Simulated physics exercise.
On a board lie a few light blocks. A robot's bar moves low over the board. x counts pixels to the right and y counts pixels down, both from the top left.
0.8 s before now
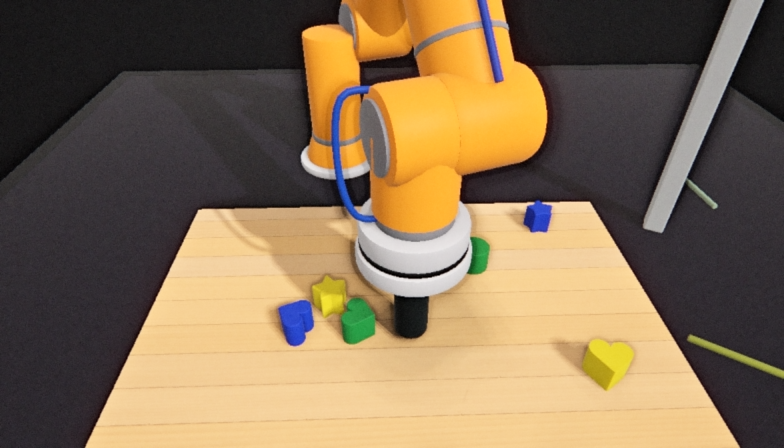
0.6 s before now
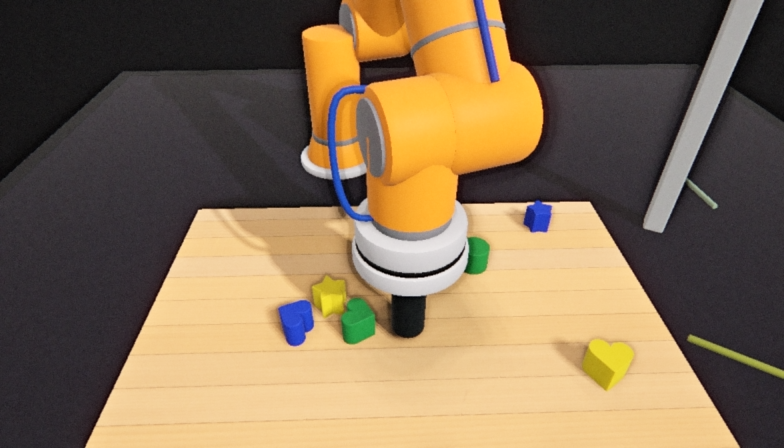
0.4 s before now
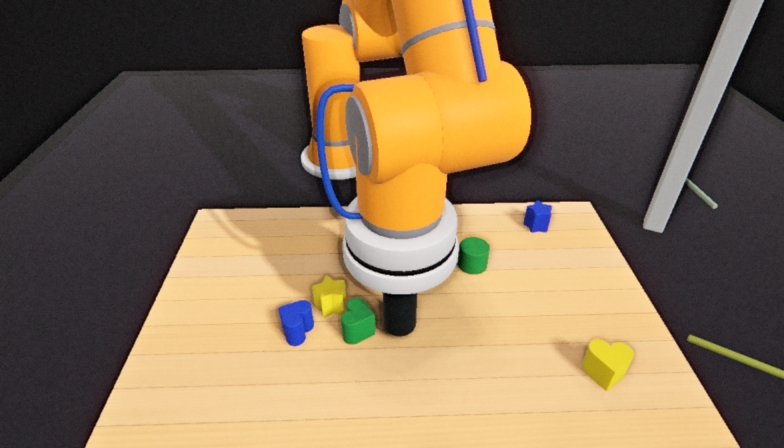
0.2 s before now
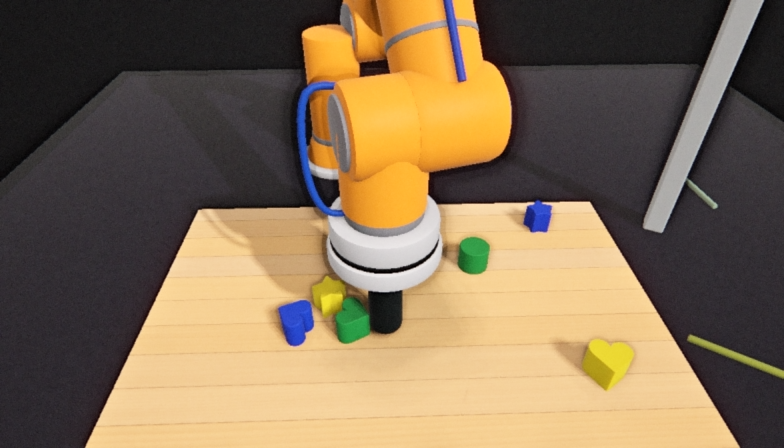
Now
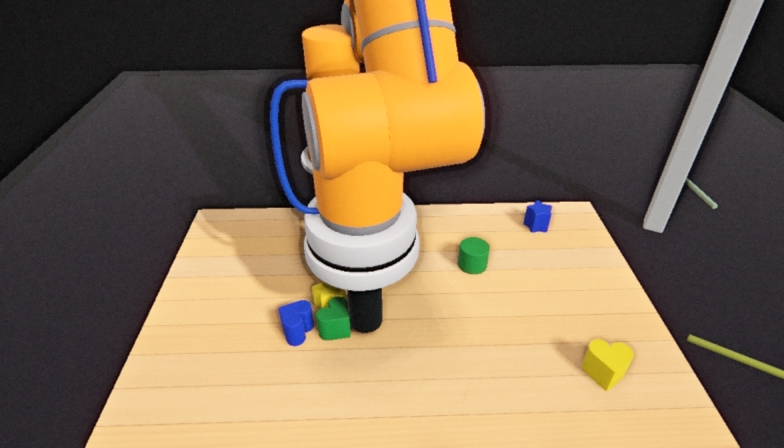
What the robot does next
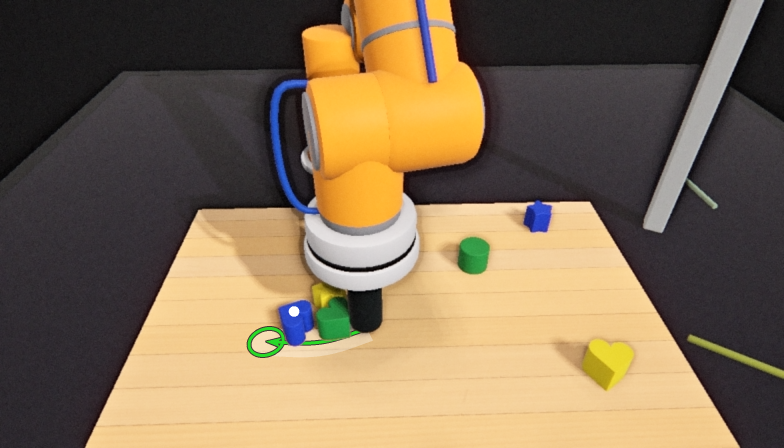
An orange robot arm with a black bar at its lower end moves left, low over a wooden board holding a few small blue, yellow and green blocks. The bar meets the green heart block and pushes it a short way left, toward the blue heart and the yellow star.
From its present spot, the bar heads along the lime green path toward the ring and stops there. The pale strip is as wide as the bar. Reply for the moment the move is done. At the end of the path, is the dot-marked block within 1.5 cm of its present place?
No, I don't think so.
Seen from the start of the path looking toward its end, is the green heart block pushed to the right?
I'd say yes.
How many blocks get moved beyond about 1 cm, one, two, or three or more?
It moves two blocks.
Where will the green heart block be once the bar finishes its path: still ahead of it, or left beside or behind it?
The green heart block is leading.
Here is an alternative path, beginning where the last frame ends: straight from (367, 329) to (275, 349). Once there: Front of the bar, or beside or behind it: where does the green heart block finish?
Held in front.
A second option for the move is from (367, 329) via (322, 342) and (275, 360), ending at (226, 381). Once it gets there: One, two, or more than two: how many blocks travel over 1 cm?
Displaced: Two.
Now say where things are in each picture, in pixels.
Bar tip (411, 327); block tops, blue heart block (294, 311); yellow star-shaped block (329, 287); green heart block (357, 311), in the first picture.
Bar (408, 326); blocks unchanged, in the second picture.
Bar (400, 325); blocks unchanged, in the third picture.
Bar (386, 323); green heart block (352, 311), in the fourth picture.
Bar (366, 322); blue heart block (294, 311); yellow star-shaped block (329, 287); green heart block (334, 309), in the fifth picture.
Path on the board, from (367, 329) over (318, 342) to (266, 342); the dot is on the blue heart block.
On the path given first. One third of the way, bar (333, 332); blue heart block (273, 309); green heart block (302, 313), turned 35° clockwise.
Two thirds of the way, bar (298, 336); blue heart block (244, 305); green heart block (268, 314), turned 45° clockwise.
At the end, bar (264, 335); blue heart block (223, 299), turned 50° clockwise; yellow star-shaped block in place; green heart block (234, 314), turned 35° clockwise.
